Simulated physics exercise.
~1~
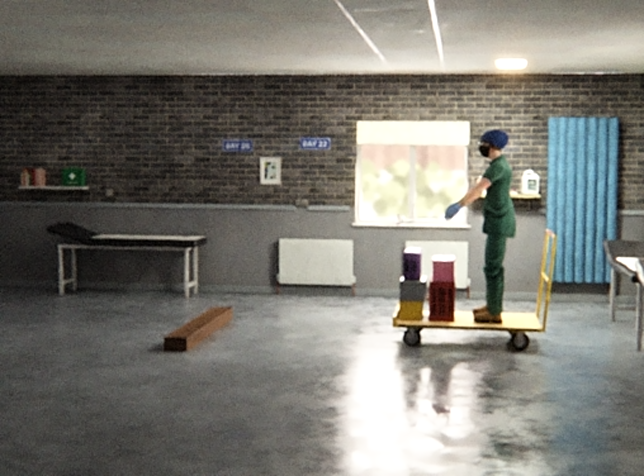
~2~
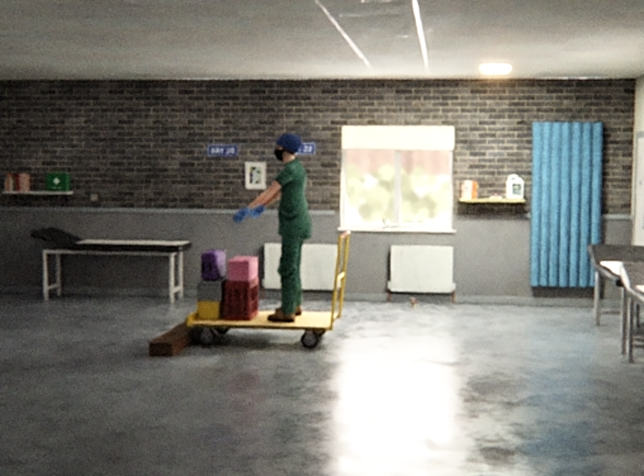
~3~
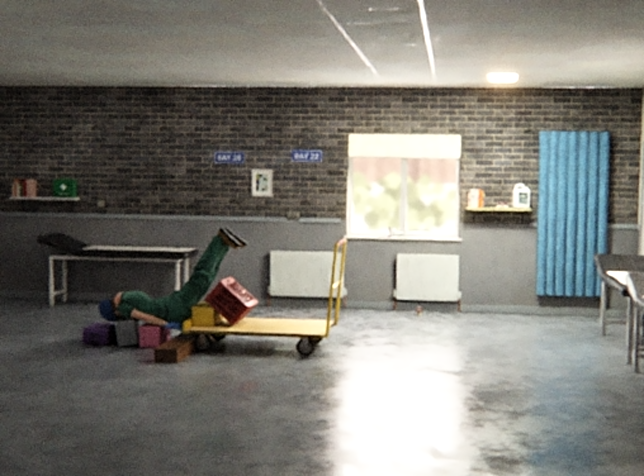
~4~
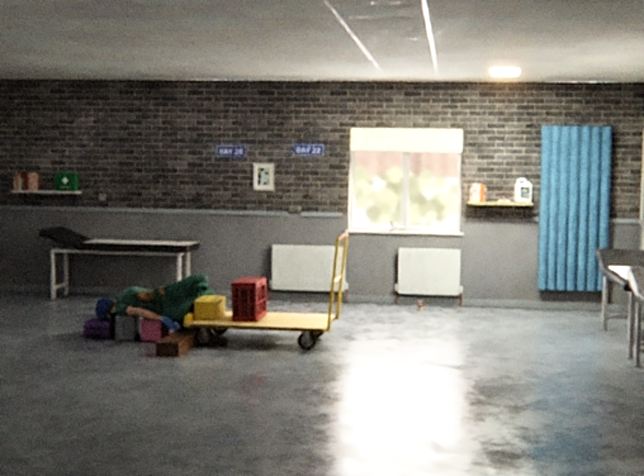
A flatbed trolley rolls left, stops at a kerb, and its rider pitches over the front.
